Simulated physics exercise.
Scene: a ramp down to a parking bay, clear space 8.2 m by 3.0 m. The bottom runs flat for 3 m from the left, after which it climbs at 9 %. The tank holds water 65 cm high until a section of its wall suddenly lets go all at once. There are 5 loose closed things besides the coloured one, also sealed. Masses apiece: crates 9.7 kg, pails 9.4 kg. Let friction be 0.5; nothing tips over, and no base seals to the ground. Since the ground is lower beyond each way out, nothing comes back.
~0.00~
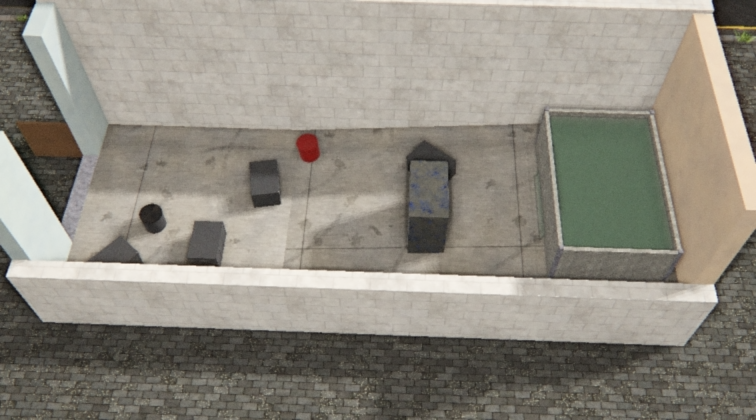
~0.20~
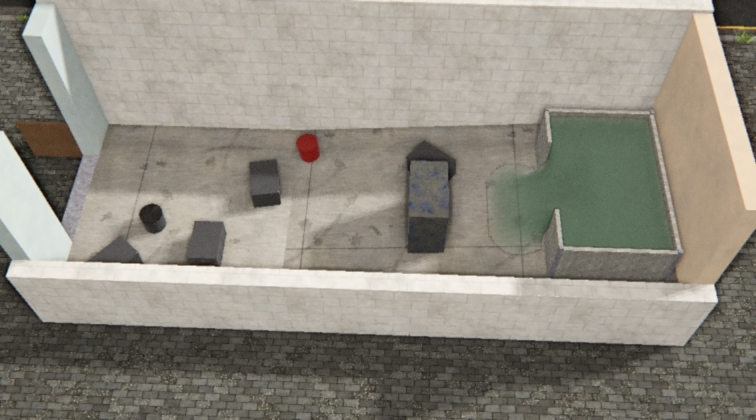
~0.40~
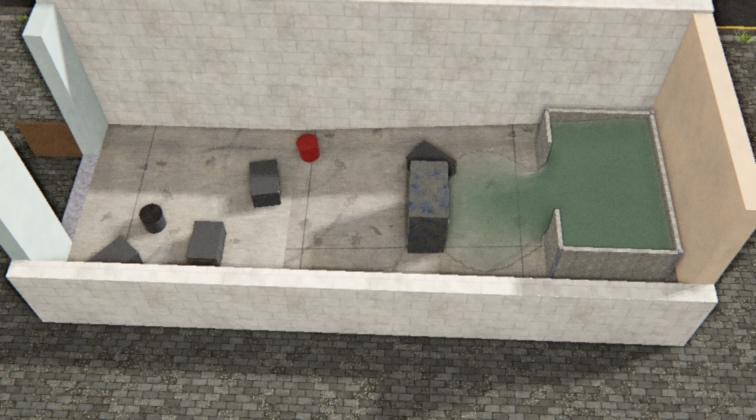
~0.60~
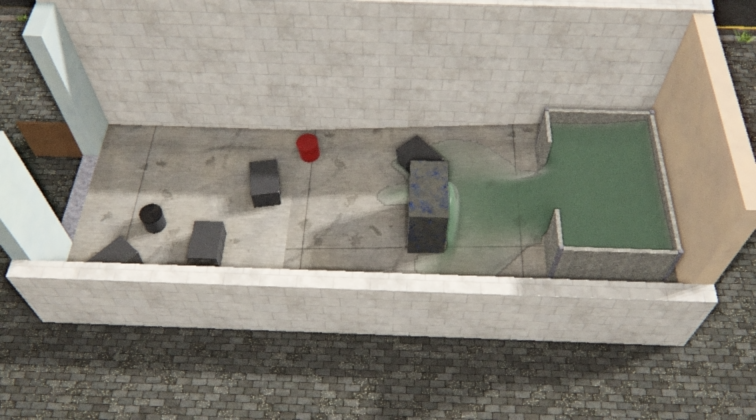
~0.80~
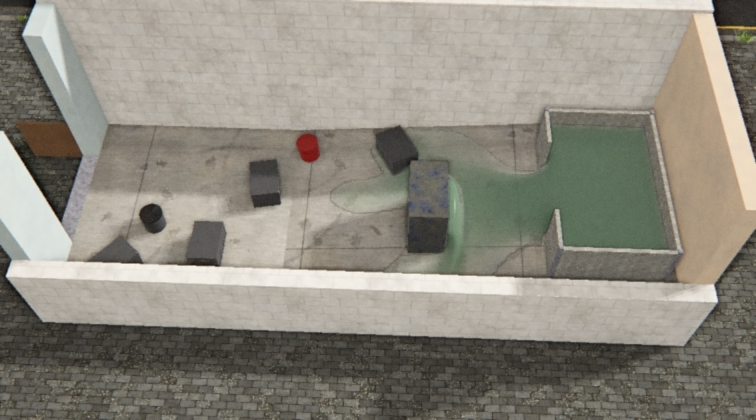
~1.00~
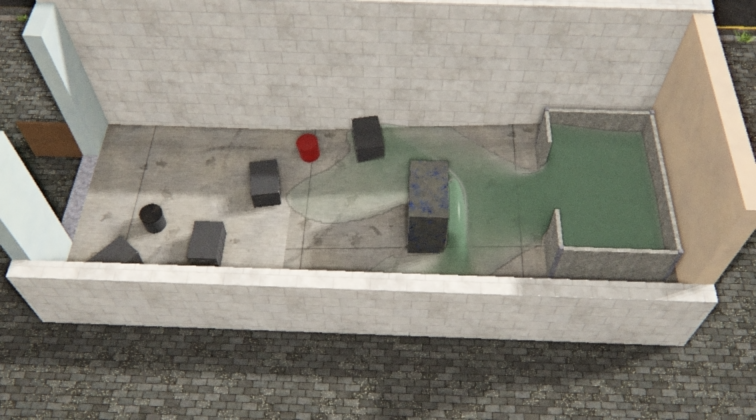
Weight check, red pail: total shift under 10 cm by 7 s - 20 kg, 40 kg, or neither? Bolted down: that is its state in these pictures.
Ends up moving too far anyway.
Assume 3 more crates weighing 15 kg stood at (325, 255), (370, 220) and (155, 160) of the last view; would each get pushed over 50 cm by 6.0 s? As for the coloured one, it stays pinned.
Taking them one at a time: Above the mark; below the mark; above the mark.
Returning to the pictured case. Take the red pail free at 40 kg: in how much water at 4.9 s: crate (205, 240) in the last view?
I'd say some 13 cm.
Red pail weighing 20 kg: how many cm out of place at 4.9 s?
Close to 250 centimetres.
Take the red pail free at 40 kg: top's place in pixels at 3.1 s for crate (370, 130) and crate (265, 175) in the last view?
First one near (227, 135), second near (130, 192).
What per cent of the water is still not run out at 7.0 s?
Somewhere near 70 percent, give or take.
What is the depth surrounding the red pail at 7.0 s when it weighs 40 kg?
About 8 cm.
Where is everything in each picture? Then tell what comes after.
The red pail at (309, 142) rests on the ground; water covers 3.2 m2; 0 of 6 have shifted, in the first picture.
The red pail at (309, 142), on the bottom; 4.1 m2 under water; 0 of 6 have shifted, in the second picture.
The red pail at (309, 142) rests on the ground; water covers 5.4 m2; 0 of 6 have shifted, in the third picture.
The red pail at (309, 142), on the bottom; water covers 6.3 m2; 1 of 6 have shifted, in the fourth picture.
The red pail at (309, 142), on the bottom; 7.6 m2 under water; 1 of 6 have shifted, in the fifth picture.
The red pail at (309, 142), on the bottom; 9.2 m2 under water; 1 of 6 have shifted, in the sixth picture.
After 1.4 s the red pail would be 16 cm from its start with 20 kg and 7 cm from its start with 40 kg; 6 cm of water round it then.
After 3.1 s the red pail would be 201 cm from its start with 20 kg and 76 cm from its start with 40 kg; 11 cm of water round it then.
After 4.9 s the red pail would be 235 cm from its start with 20 kg and 76 cm from its start with 40 kg; 7 cm of water round it then.
After 7.0 s the red pail would be 235 cm from its start with 20 kg and 76 cm from its start with 40 kg; 8 cm of water round it then.
